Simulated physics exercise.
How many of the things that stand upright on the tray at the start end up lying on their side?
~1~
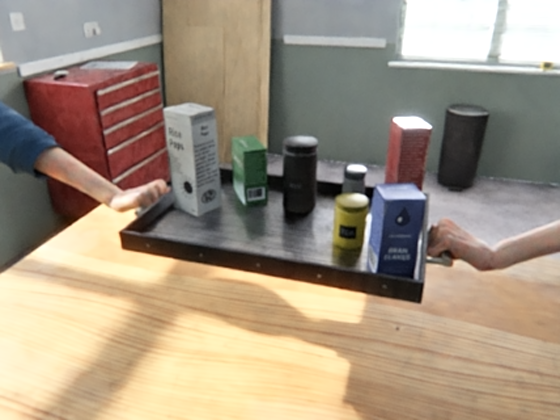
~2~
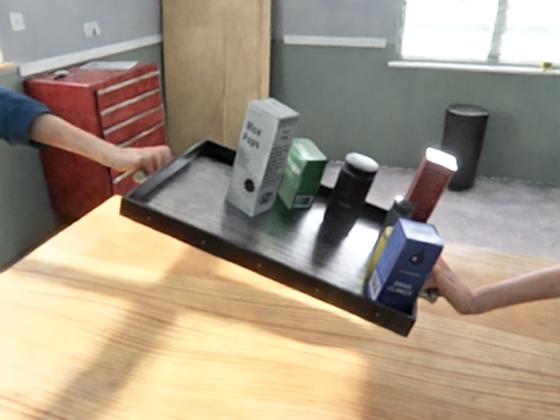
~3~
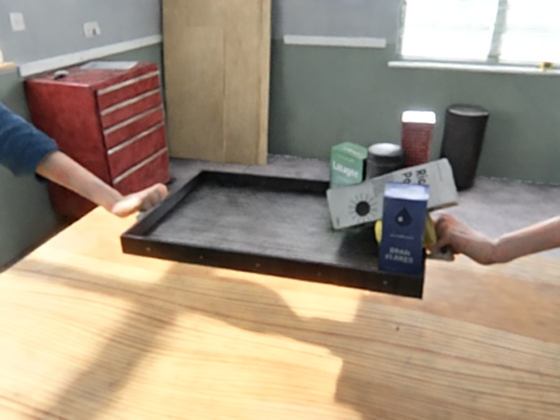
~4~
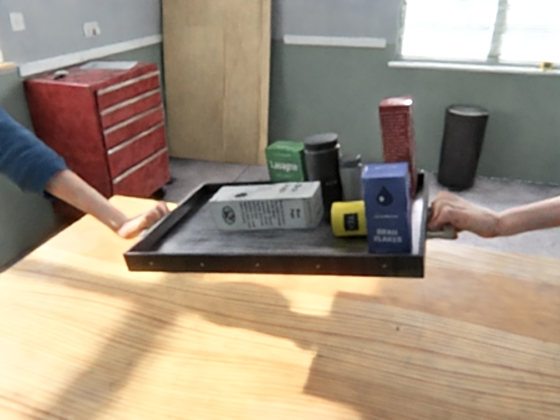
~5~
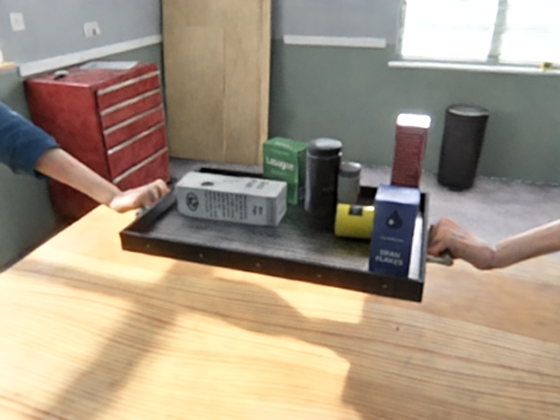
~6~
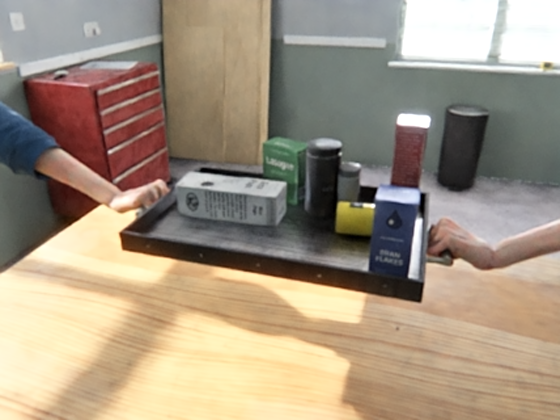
Two of them end up lying on their side, the white carton and the yellow jar.
